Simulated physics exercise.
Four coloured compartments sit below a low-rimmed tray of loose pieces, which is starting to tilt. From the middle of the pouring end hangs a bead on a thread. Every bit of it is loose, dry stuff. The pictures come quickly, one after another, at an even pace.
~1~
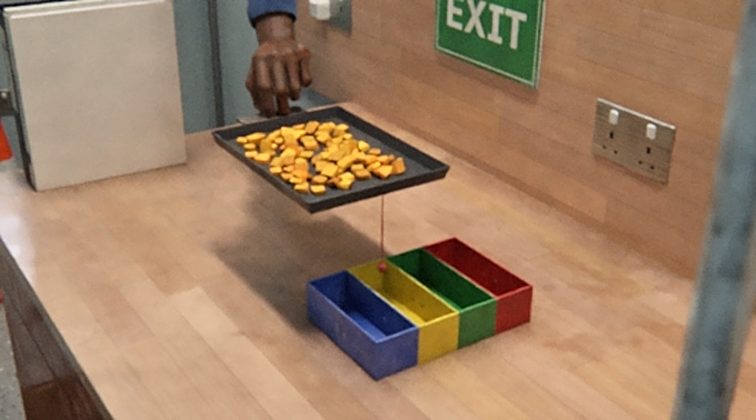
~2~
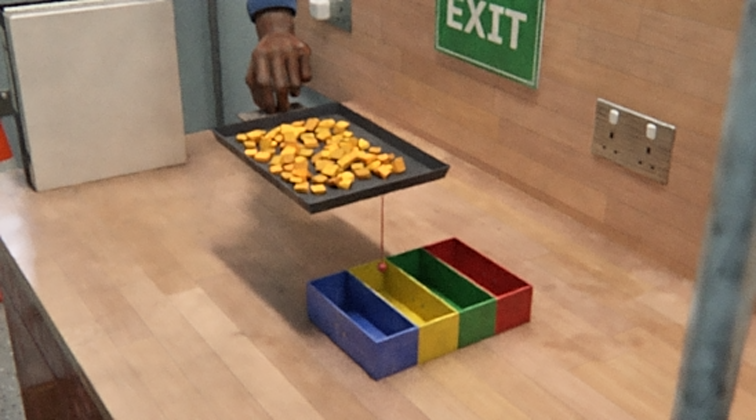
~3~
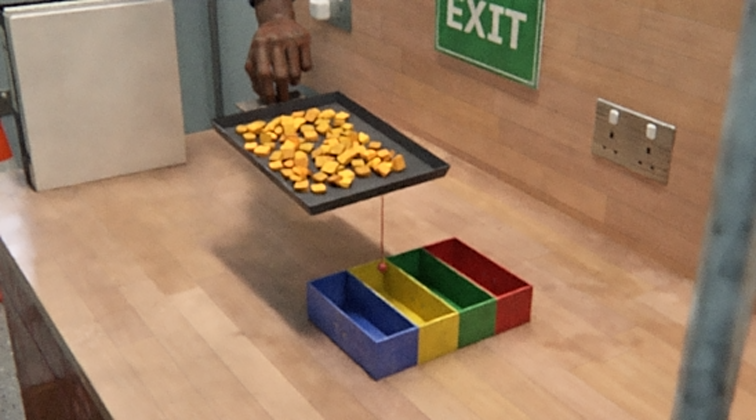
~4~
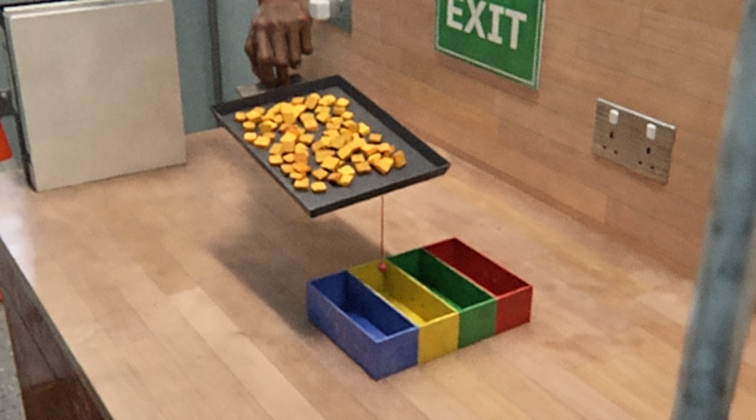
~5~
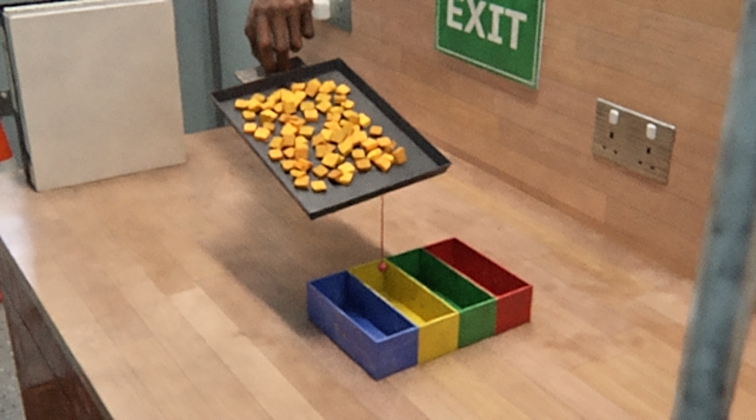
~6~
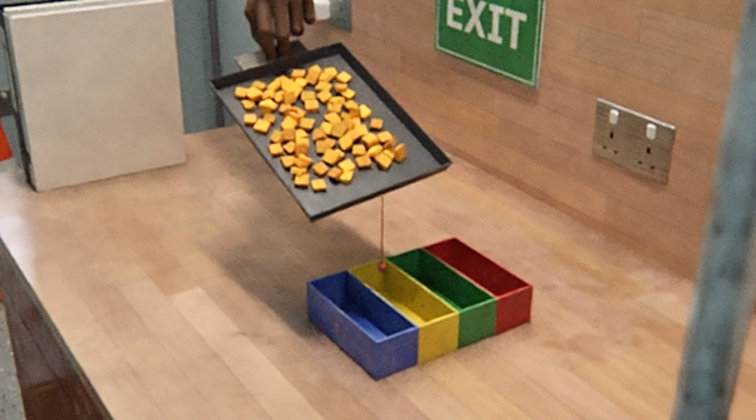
A dark hand at the upper left steadily raises the far end of a black low-rimmed tray of small orange-yellow pieces, its near edge dipping slightly at the left corner. Seen from above by a still camera, blue, yellow, green and red compartments sit below on a wooden counter, near a green EXIT sign and wall socket. The pieces stay on the steepening tray while a small red bead hangs still on its thread.
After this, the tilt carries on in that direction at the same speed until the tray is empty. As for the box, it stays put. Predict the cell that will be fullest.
I would say the blue cell.
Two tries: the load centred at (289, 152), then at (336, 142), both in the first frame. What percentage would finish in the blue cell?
First case around 40 %, second case around 50 %.
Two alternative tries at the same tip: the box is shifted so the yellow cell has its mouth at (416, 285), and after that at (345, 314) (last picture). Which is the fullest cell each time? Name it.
The first try: That blue cell. The second: That yellow cell.
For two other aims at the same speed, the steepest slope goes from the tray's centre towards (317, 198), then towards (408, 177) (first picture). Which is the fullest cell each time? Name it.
The cell in blue, then that green cell.
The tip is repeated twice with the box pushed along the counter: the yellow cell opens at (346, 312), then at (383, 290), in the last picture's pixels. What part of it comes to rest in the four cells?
First some 100, then 80 per cent.
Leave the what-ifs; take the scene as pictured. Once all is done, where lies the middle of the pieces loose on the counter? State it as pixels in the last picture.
Look around (314, 360) in the last picture.
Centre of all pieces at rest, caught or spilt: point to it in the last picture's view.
The centre comes to rest close to (338, 349).
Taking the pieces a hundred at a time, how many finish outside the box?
Roughly 50 per cent.
Soon after the last picture, tray tipped steeply; nearly all on the tray; a stray few falling or outside the box.
A little later, tray tipped past a quarter turn; a small part on the tray; about a quarter in the blue cell; a small part in the yellow cell; about half falling or outside the box.
Later still, tray tipped past a quarter turn; about a third in the blue cell; a small part in the yellow cell; a stray few in the green cell; about half falling or outside the box.
At rest, tray tipped past a quarter turn; about a third in the blue cell; a small part in the yellow cell; a stray few in the green cell; none in the red cell; about half outside the box.
